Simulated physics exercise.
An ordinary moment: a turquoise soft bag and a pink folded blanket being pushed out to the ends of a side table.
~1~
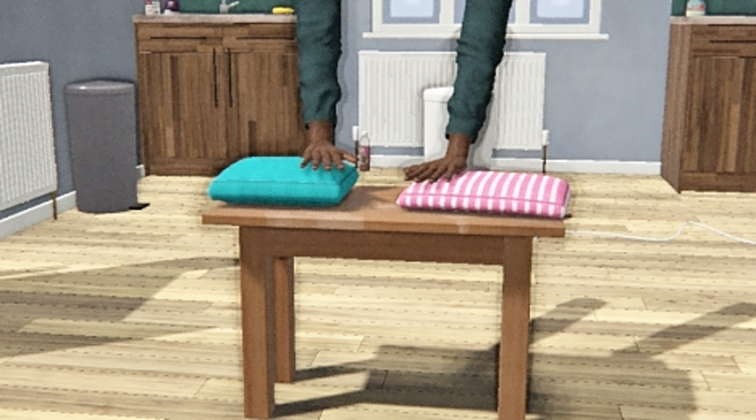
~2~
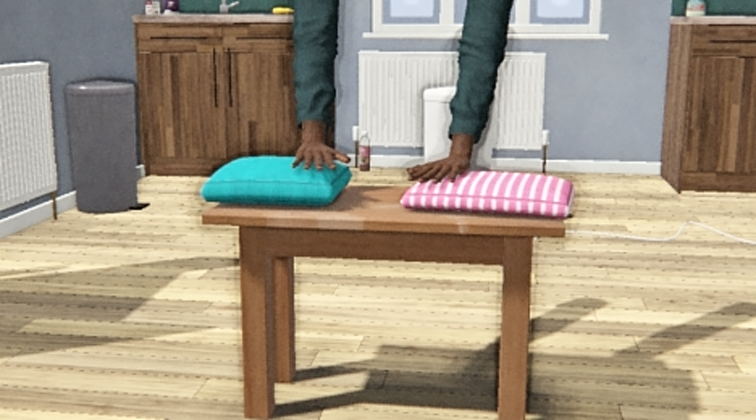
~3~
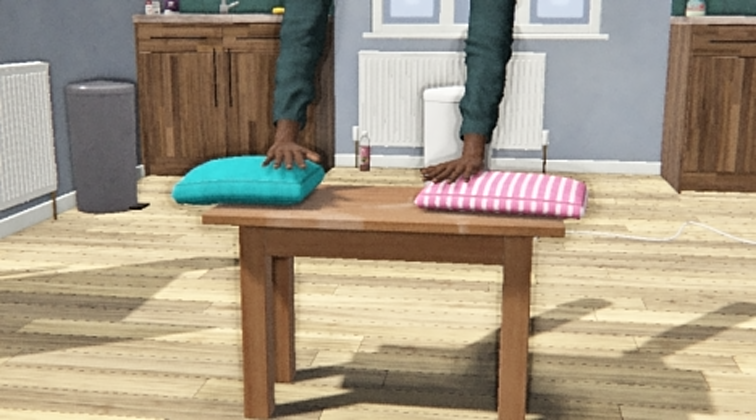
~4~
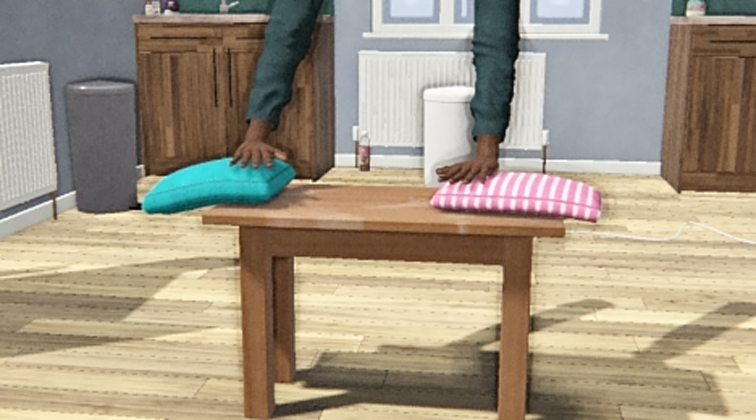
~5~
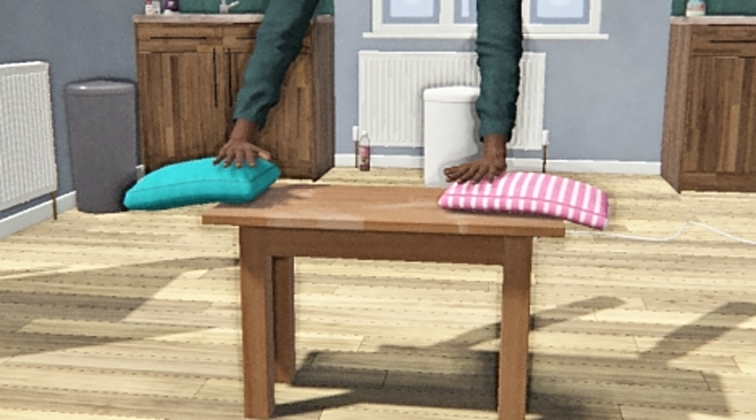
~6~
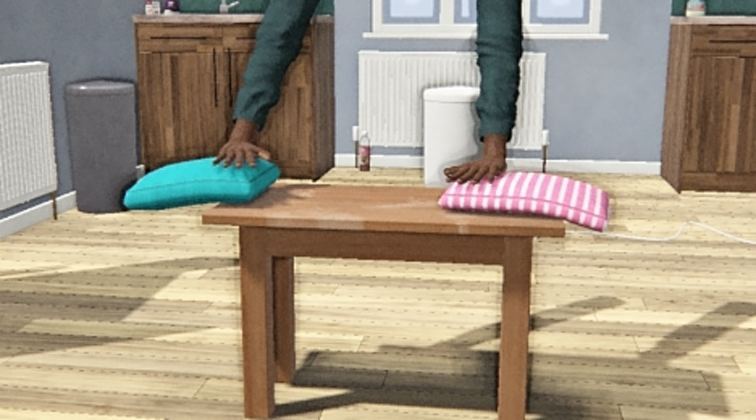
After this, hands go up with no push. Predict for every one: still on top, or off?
My call: Turquoise soft bag off, pink folded blanket still on top.
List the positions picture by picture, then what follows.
Soft bag tip (221, 187); folded blanket tip (563, 204), in the first picture.
Soft bag tip (214, 188); folded blanket tip (567, 204), in the second picture.
Soft bag tip (186, 190); folded blanket tip (581, 206), in the third picture.
Soft bag tip (157, 202); folded blanket tip (597, 210), in the fourth picture.
Soft bag tip (140, 197); folded blanket tip (604, 217), in the fifth picture.
Soft bag tip (140, 197), well over half past the edge; folded blanket tip (604, 218), about a third past the edge, in the sixth picture.
Then, 0.36 s after the last picture, soft bag falling near (201, 269); folded blanket lying still.
Then, 0.64 s after the last picture, soft bag on the floor near (151, 351); folded blanket lying still.
At rest, soft bag on the floor near (129, 368); folded blanket lying still. The turquoise soft bag slumps off the end and the pink folded blanket remains on top.
